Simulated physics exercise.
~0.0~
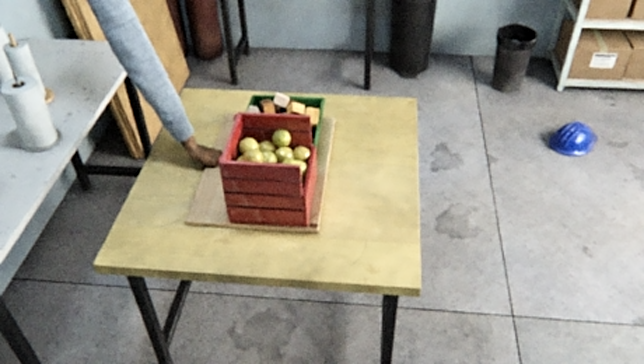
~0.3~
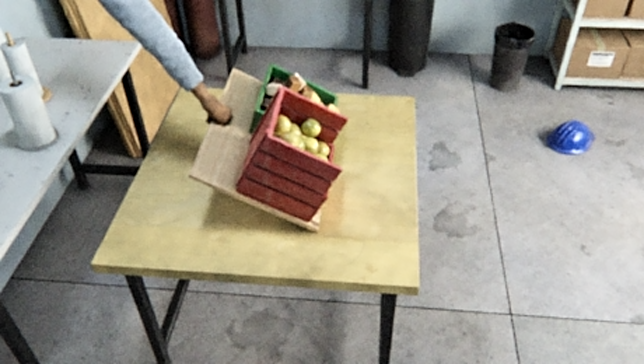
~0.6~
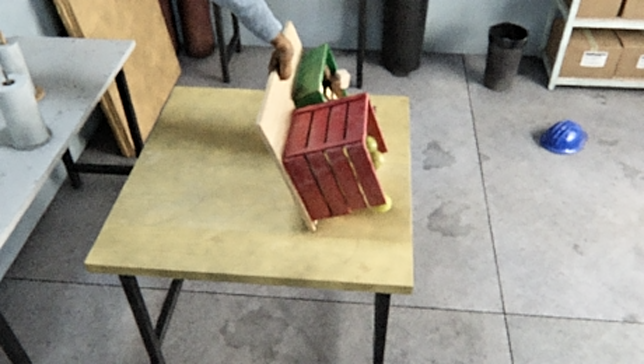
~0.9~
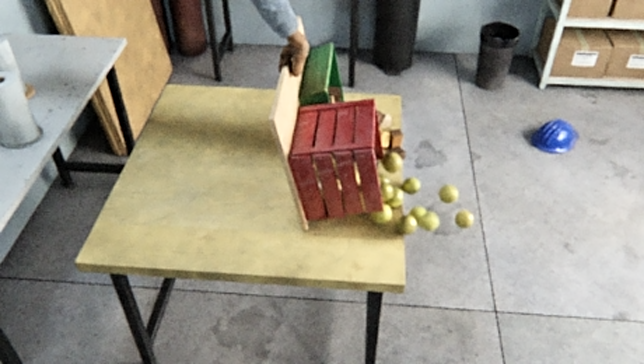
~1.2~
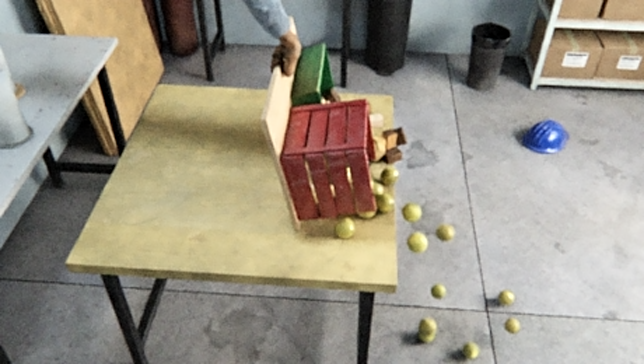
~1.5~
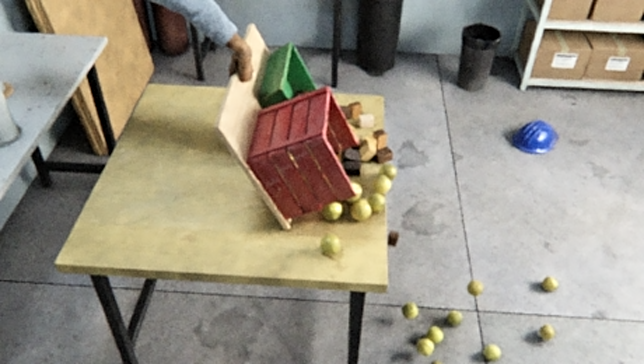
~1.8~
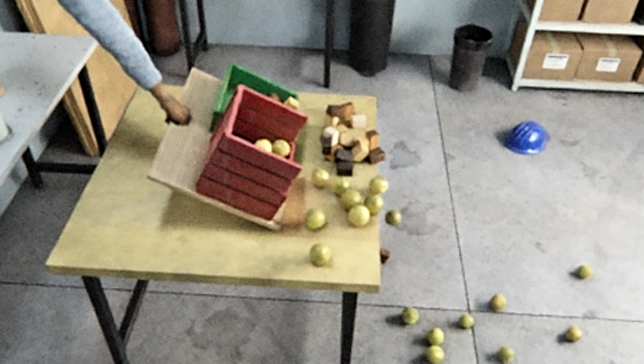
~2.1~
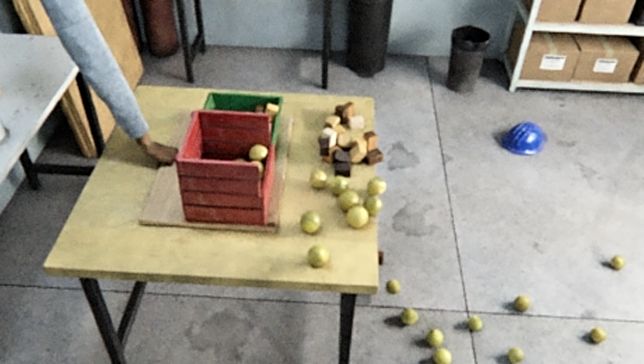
Hand tilting board with red and green tubs rightward, spilling yellow apples and wooden blocks across table and floor, then lowering it flat.
